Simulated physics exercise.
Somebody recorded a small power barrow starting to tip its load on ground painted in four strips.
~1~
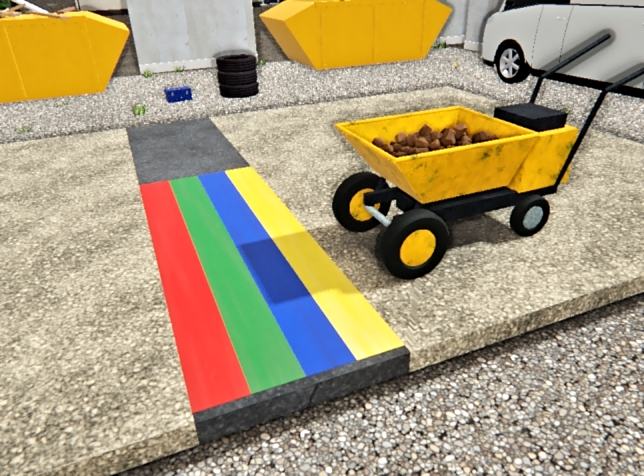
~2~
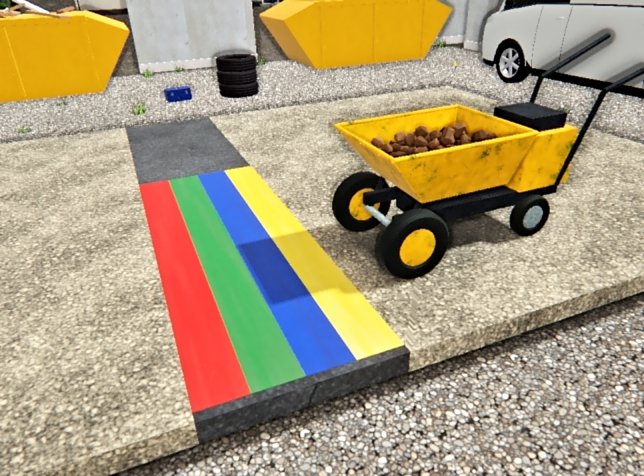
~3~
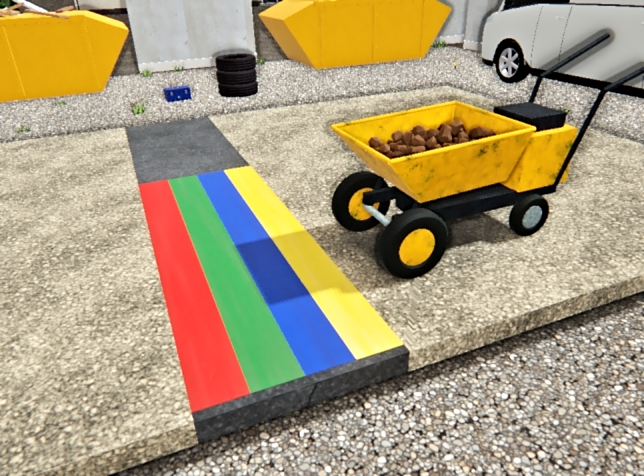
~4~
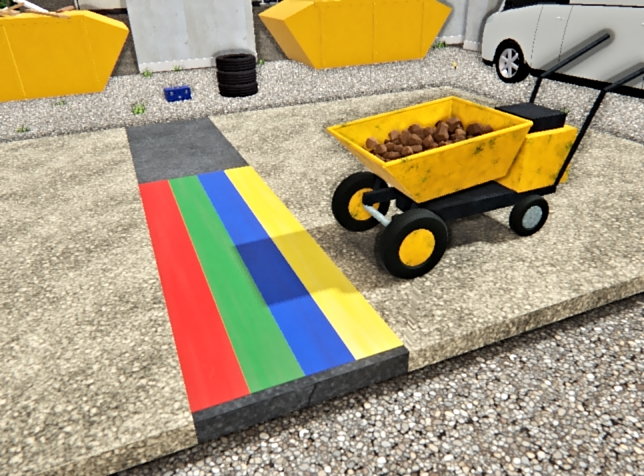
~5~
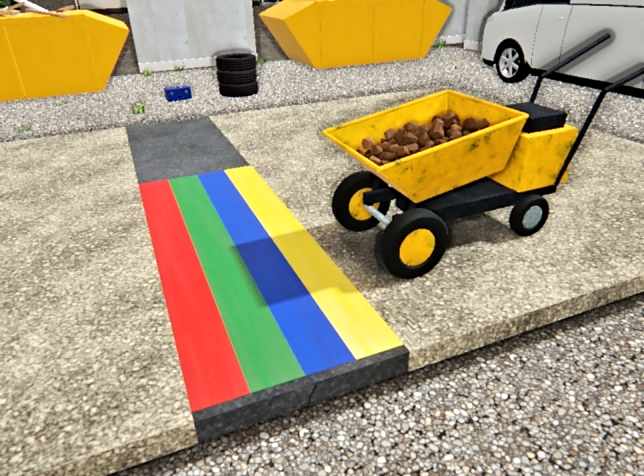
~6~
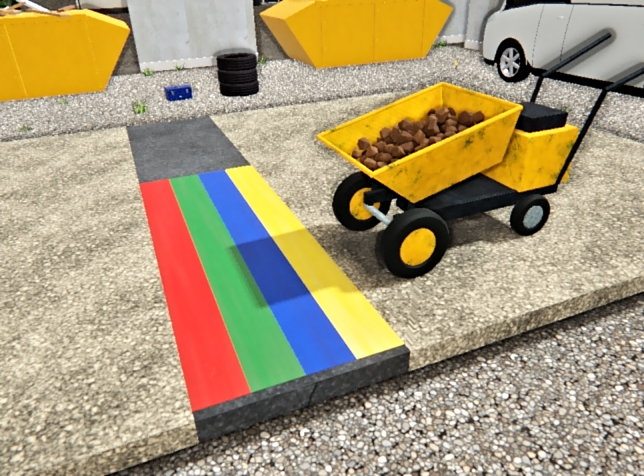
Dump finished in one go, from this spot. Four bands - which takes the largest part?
Largest part: The blue band.
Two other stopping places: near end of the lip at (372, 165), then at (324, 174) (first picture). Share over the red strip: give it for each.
10 and 40 in a hundred, in that order.
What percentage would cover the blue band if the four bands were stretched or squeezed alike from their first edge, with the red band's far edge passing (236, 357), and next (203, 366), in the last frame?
Shares: Close to 30 %; close to 40 %.
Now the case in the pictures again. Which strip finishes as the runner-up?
Second place goes to the strip in green.
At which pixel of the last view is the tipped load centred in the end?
The centre settles at about (270, 272).
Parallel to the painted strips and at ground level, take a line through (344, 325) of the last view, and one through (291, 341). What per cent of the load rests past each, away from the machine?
That's 80 in a hundred for the first and 30 in a hundred for the second.
Just after the last frame, skip tipped well over; every one in the skip.
A moment on, skip tipped steeply; almost all in the skip; about a tenth over the blue strip.
Further on, skip tipped right over; roughly a quarter in the skip; about a tenth over the yellow strip; roughly half over the blue strip; roughly a quarter over the green strip; about a tenth over the red strip; just a few off the paint.
When it is over, skip tipped right over; about a tenth in the skip; about a tenth over the yellow strip; roughly half over the blue strip; roughly a quarter over the green strip; about a tenth over the red strip; just a few off the paint.
